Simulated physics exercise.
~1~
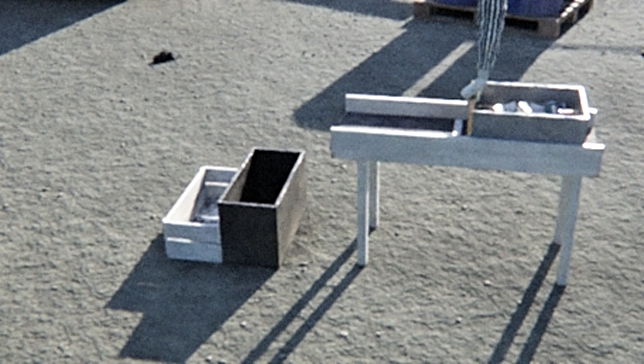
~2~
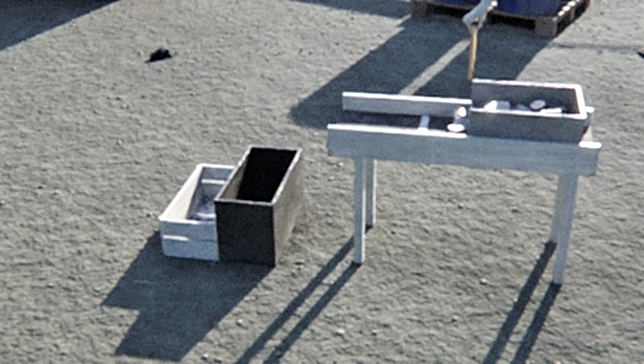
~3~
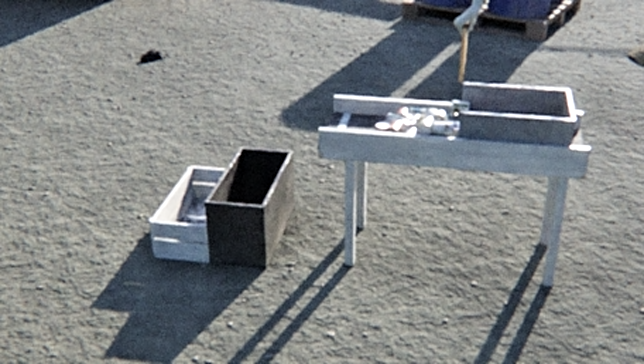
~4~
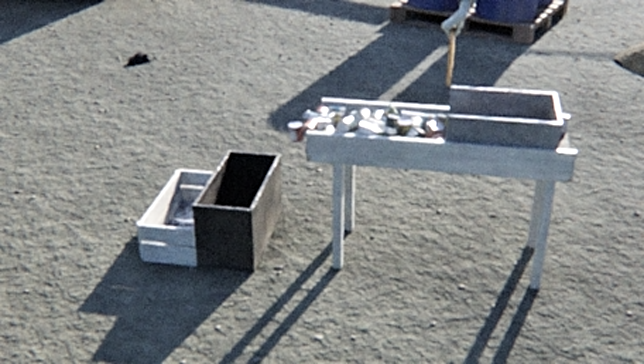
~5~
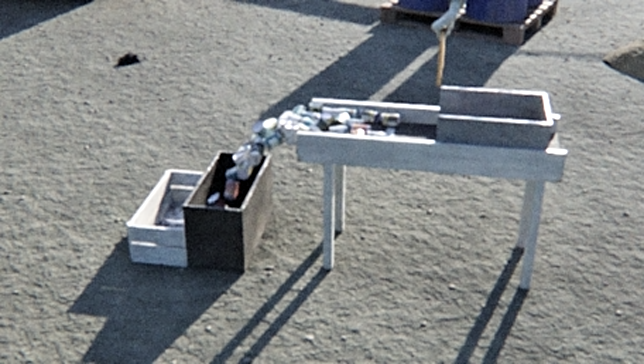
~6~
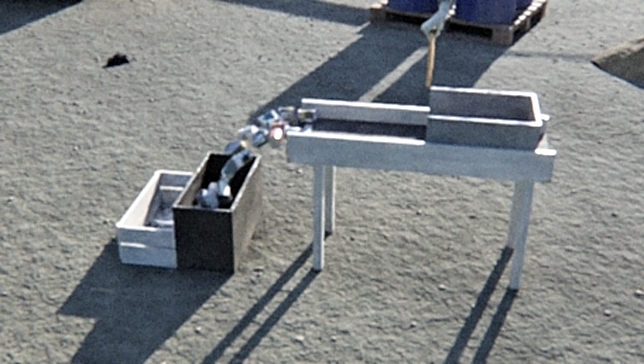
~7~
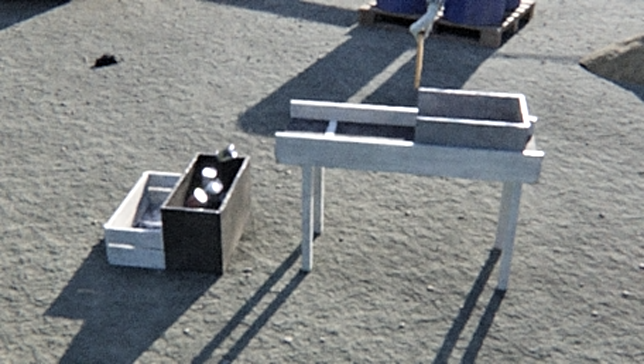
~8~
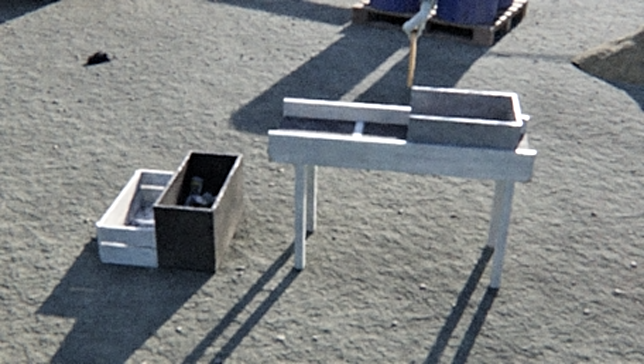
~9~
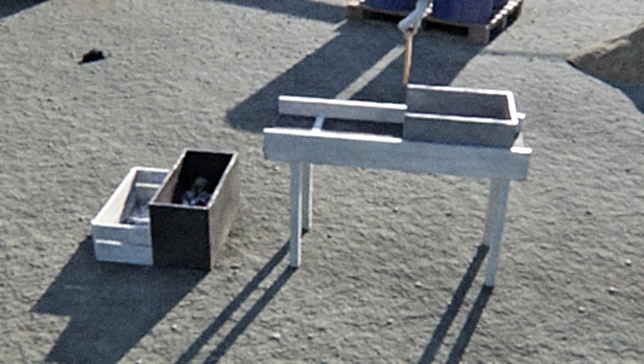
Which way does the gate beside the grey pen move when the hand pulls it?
The gate moves upward, and it stays raised while the tins ride out along the belt.
On a sunlit stretch of grey gravel, seen from above at an angle, a pale table-like belt on legs stands at the right with a grey pen on its right end. Below its left end sit a long black box and, beyond it, a white tub. A hand lifts the gate at the pen and holds it raised while small tins ride left out of the pen. As the view pans slightly right, they spill off the end in a stream and tumble into the black box. At the end the belt is clear and the tins lie in the black box.
